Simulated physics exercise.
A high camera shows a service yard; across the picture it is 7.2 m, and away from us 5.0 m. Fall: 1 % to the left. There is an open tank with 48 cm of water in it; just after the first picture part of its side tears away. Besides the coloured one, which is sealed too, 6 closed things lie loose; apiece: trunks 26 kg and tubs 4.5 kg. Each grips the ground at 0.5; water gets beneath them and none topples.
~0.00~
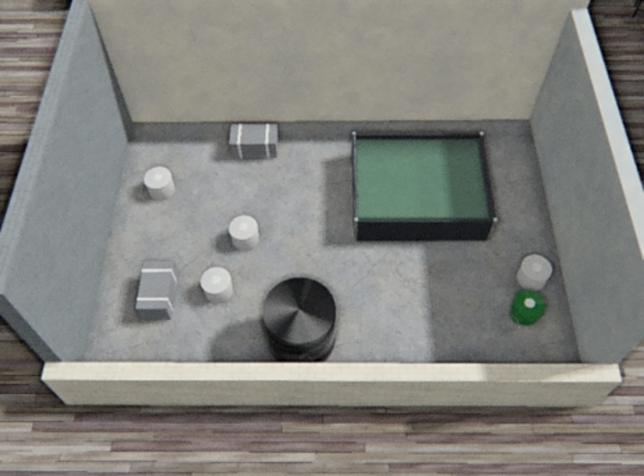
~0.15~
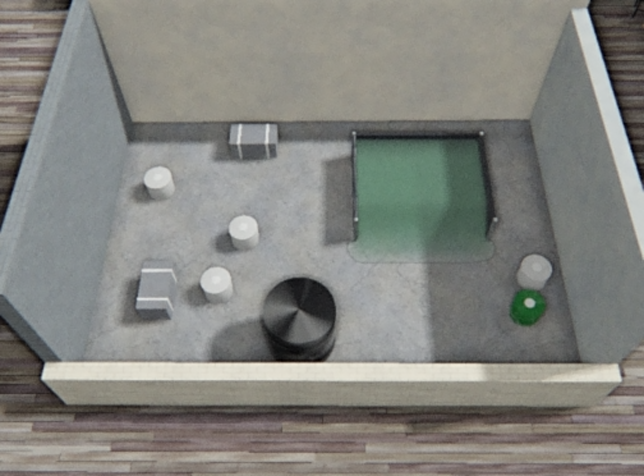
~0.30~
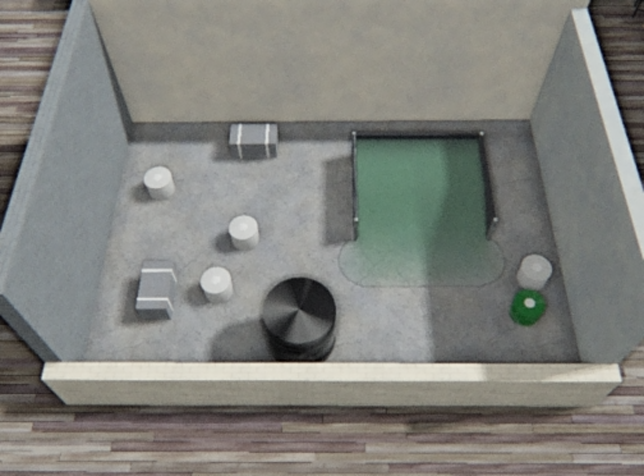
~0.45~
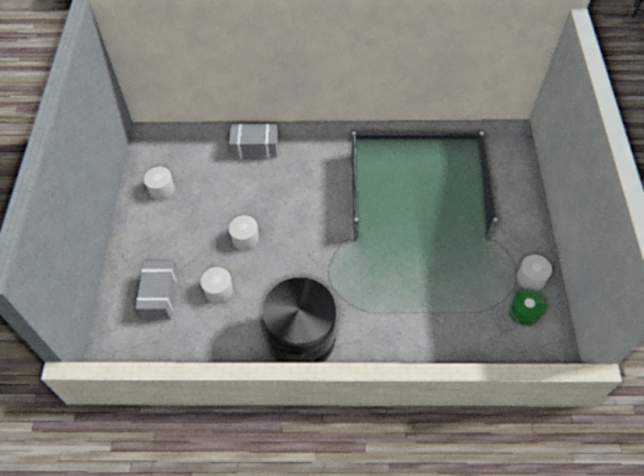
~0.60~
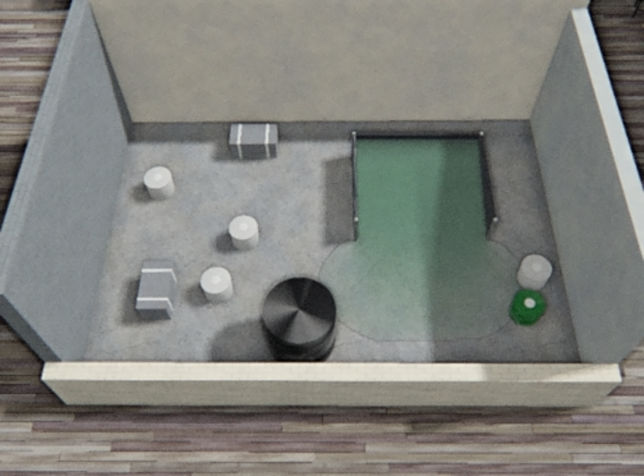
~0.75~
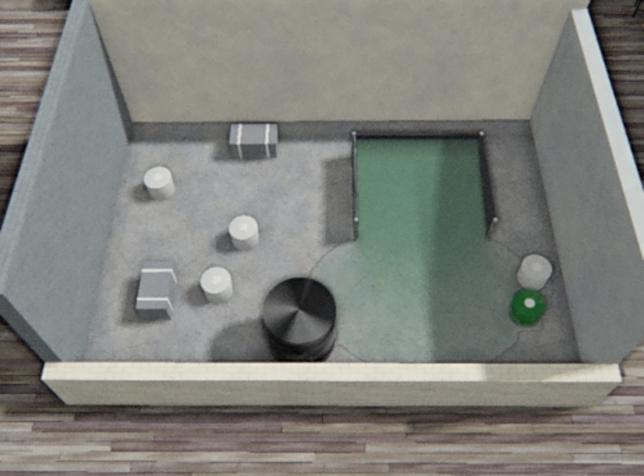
To begin with, a walled yard holds an open tank of green water, scattered pale tubs and boxes, a dark round object and a green tub at right. The tank's near side then opens, and a thin sheet of water spreads steadily across the floor, while the loose things stay put.
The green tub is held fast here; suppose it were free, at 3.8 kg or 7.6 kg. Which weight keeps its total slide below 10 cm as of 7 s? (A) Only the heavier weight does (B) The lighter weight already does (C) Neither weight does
Neither weight does.
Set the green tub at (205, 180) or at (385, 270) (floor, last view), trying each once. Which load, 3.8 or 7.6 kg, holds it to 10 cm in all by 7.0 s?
No option, then no option.
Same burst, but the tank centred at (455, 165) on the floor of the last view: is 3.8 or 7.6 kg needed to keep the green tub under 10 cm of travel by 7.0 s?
Then, put simply, both options fail.
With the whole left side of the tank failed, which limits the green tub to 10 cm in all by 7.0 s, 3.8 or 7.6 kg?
Note: Low mass sufficient.
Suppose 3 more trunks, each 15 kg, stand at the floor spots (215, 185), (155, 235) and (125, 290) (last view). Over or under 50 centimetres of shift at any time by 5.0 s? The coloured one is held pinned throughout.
In that order: Under, less, less.
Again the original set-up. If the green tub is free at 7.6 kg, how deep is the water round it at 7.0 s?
Close to 10 cm deep.
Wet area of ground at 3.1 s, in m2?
Roughly 18 m2.
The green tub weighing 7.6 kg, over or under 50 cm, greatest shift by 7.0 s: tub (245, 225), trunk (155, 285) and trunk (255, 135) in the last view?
First one crosses the line, second one stays inside, third one stays inside.
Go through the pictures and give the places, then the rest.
In the first frame, the green tub at (530, 303) rests on the ground; 3.5 m2 under water; 0 of 7 have shifted.
In the second frame, the green tub at (530, 303), on the bottom; 4.5 m2 under water; 0 of 7 have shifted.
In the third frame, the green tub at (530, 303), on the bottom; 5.6 m2 under water; 0 of 7 have shifted.
In the fourth frame, the green tub at (530, 303) rests on the ground; water covers 6.9 m2; 0 of 7 have shifted.
In the fifth frame, the green tub at (530, 303) rests on the ground; 8.3 m2 under water; 0 of 7 have shifted.
In the sixth frame, the green tub at (530, 303), on the bottom; 9.7 m2 under water; 0 of 7 have shifted.
After 1.4 s the green tub would be 56 cm from its start with 3.8 kg and 42 cm from its start with 7.6 kg; 3 cm of water round it then.
After 3.1 s the green tub would be 26 cm from its start with 3.8 kg and 26 cm from its start with 7.6 kg; 20 cm of water round it then.
After 4.9 s the green tub would be 308 cm from its start with 3.8 kg and 206 cm from its start with 7.6 kg; 7 cm of water round it then.
After 7.0 s the green tub would be 392 cm from its start with 3.8 kg and 317 cm from its start with 7.6 kg; 10 cm of water round it then.
